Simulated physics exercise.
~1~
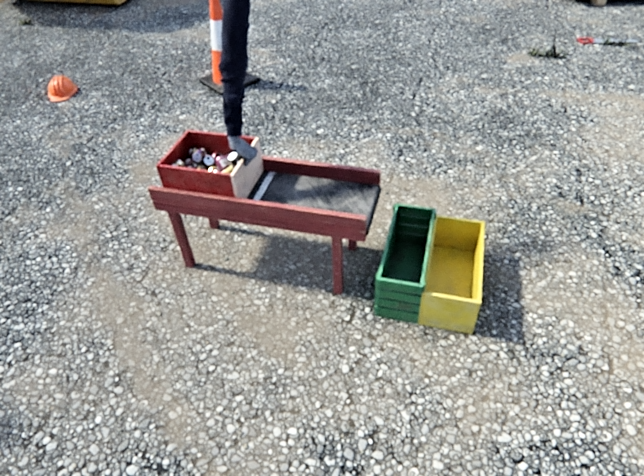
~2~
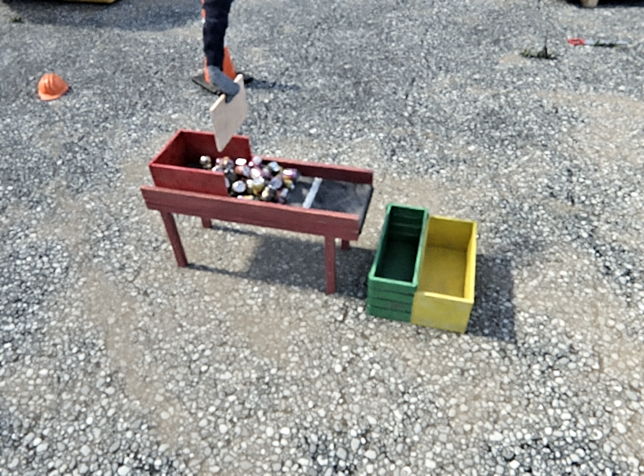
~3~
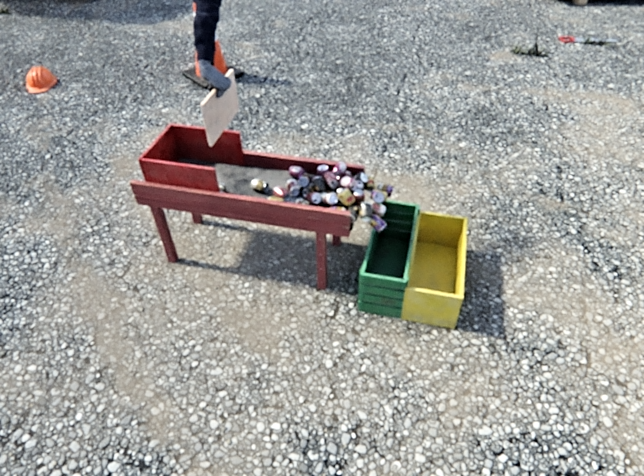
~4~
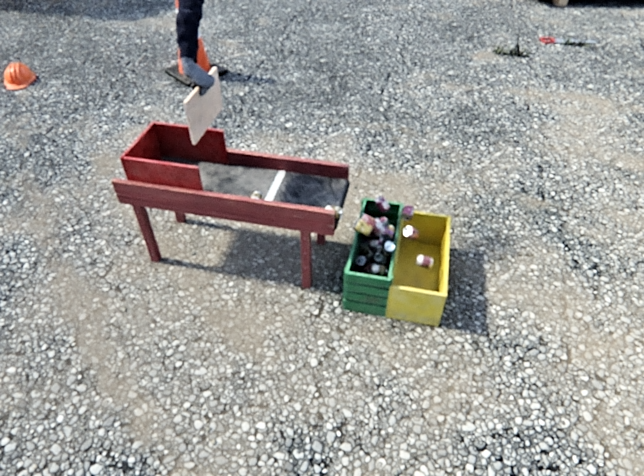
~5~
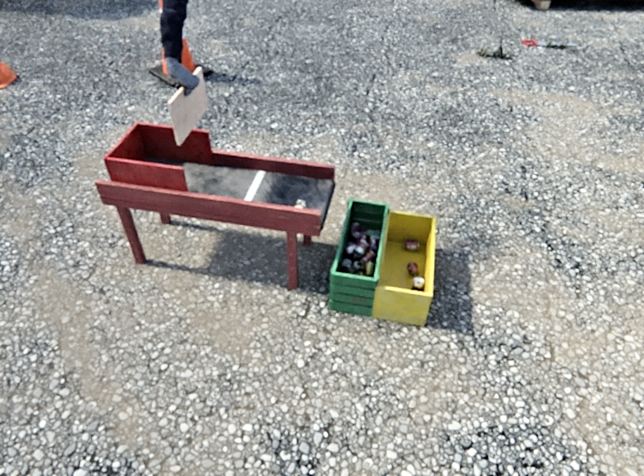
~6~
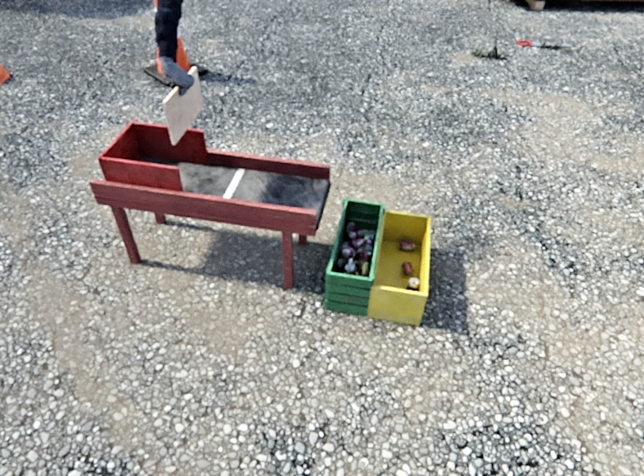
To begin with, a gloved hand reaches over a red wooden pen packed with mini cans at the left end of a low red table, with a green tub and a yellow box on the gravel to the right. The hand lifts the pale gate, and the cans spread onto the dark belt. They travel right in a loose cluster, and the leading ones tip off the end. Most drop into the green tub, while a few land in the yellow box. One straggler follows, leaving the belt empty and most cans in the green tub.
